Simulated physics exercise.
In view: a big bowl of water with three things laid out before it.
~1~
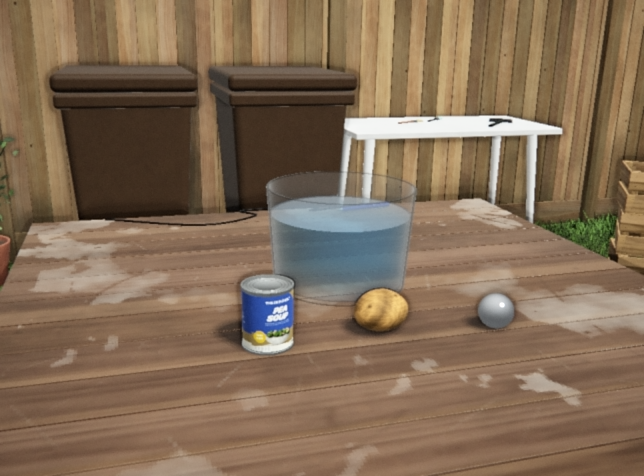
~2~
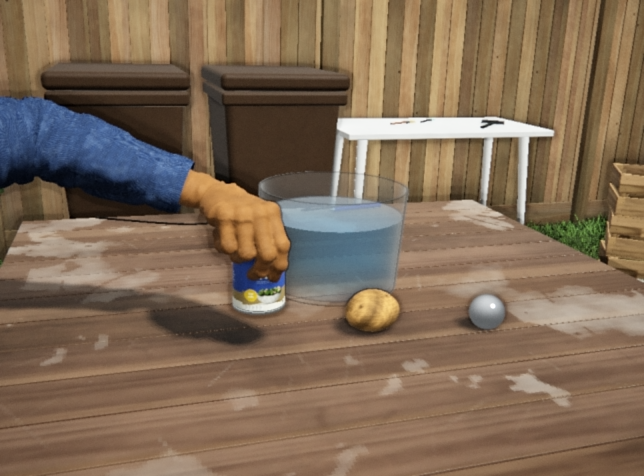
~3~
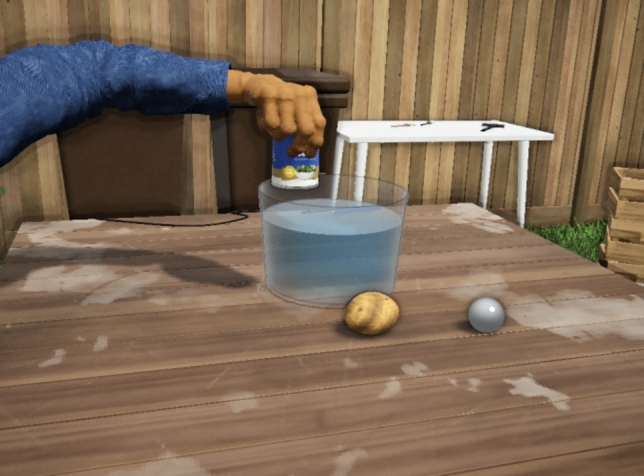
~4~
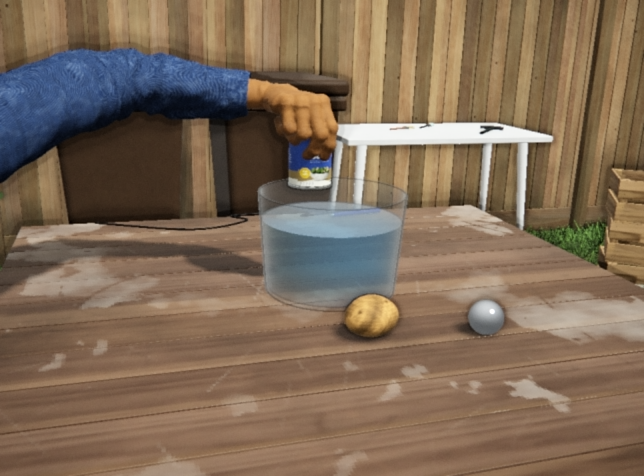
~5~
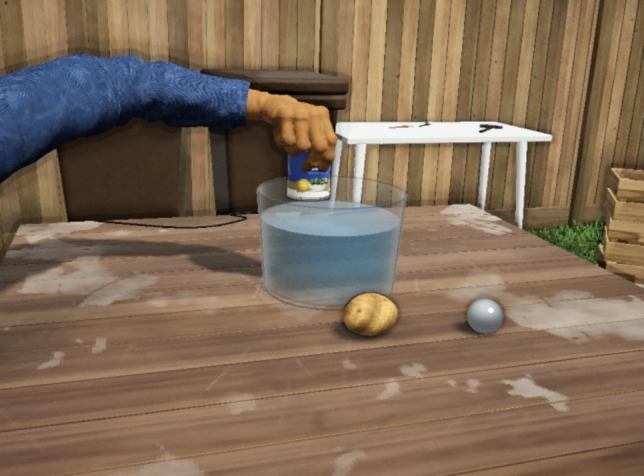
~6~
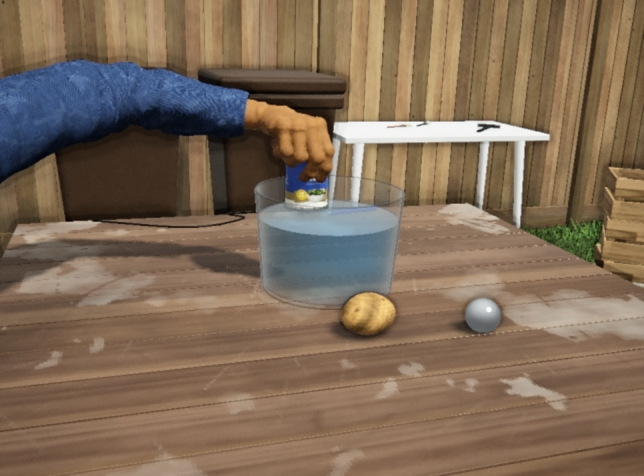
A hand in a blue sleeve grips the tin of food at the left of a row with a potato and a steel ball on a wooden table. It lifts the tin up and rightward over the big bowl of water, then lowers it to just above the surface.
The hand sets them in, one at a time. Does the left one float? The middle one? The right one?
From the left: It ends on the bottom, it ends on the bottom, it ends on the bottom.
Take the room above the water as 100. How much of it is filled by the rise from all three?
Near 30 in a hundred.
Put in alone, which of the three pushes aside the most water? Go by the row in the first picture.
I say the left one.
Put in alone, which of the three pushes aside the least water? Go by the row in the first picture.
It is the right thing.
Soon after, the tin of food goes to the bottom.
Later, the potato goes to the bottom.
In the end, the steel ball goes to the bottom; afloat, none of them.
